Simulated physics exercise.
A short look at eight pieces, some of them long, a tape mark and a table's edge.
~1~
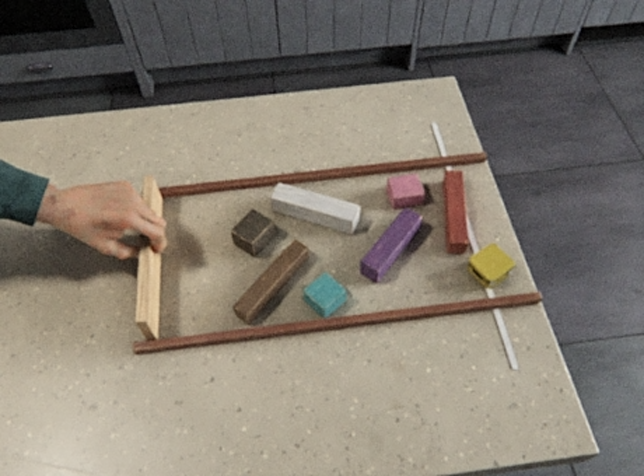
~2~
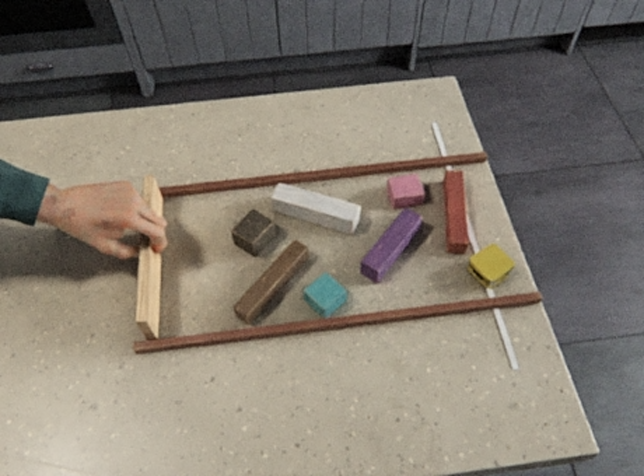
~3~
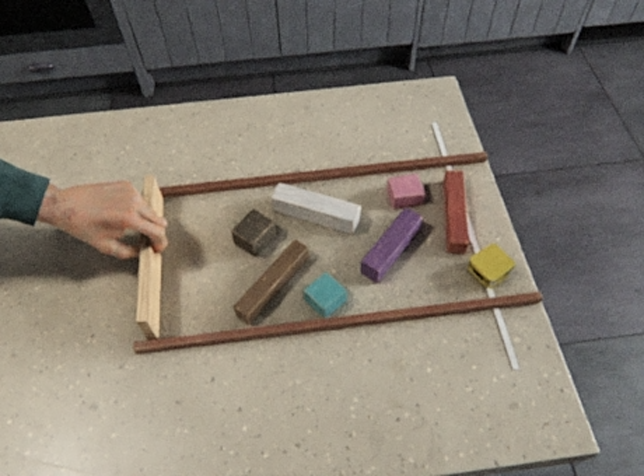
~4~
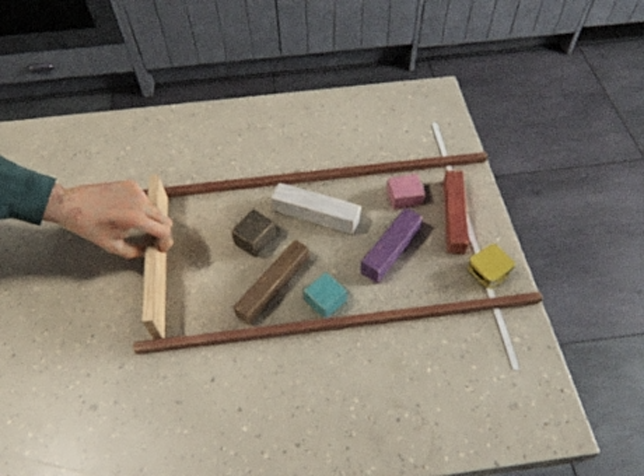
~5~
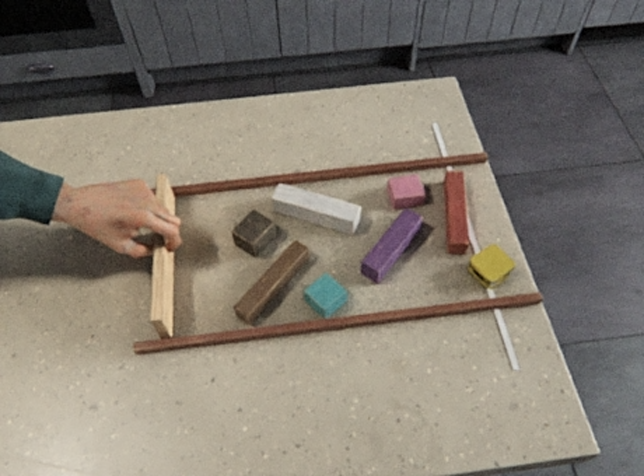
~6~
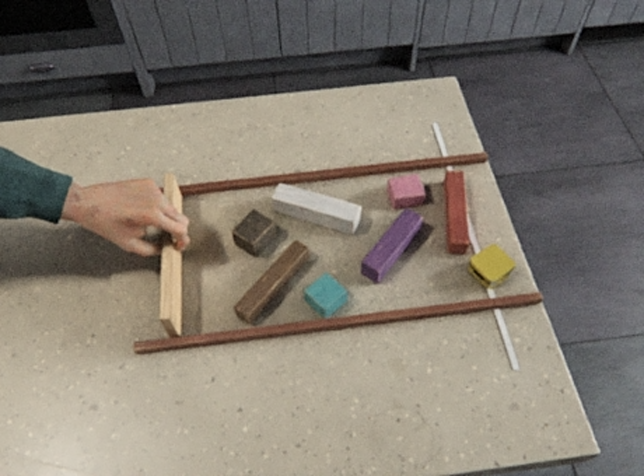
Hand sliding a wooden board slightly right between two brown rails, while eight coloured blocks lie still on a speckled tabletop.
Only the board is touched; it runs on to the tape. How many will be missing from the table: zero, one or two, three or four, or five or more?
Outcome: The number that fall off is three or four.
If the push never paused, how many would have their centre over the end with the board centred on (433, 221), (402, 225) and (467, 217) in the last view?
It would be 1, 0 and 4.
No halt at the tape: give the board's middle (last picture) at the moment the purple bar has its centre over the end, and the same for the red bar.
For the purple bar at (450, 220), for the red bar at (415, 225).
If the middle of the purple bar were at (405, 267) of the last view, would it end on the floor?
It falls.
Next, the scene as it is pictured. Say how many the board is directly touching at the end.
It touches 3.
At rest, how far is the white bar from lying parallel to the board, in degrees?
About 60°.
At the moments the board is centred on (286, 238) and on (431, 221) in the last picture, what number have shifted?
4 and 8.
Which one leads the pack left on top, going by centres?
The white bar ends nearest.
Soon after, none off yet; yellow case at rest near (491, 267); red bar at rest near (456, 211); pink block at rest near (406, 191).
Then, none off yet; yellow case at rest near (491, 267); red bar at rest near (459, 211); pink block moved a little near (412, 184).
Further on, none off yet; yellow case moved about its own width near (513, 265); red bar tipped a little near (518, 199); pink block moved well along near (462, 170).
At rest, the number that fall off is three or four; fallen, purple bar, pink block, red bar and yellow case.
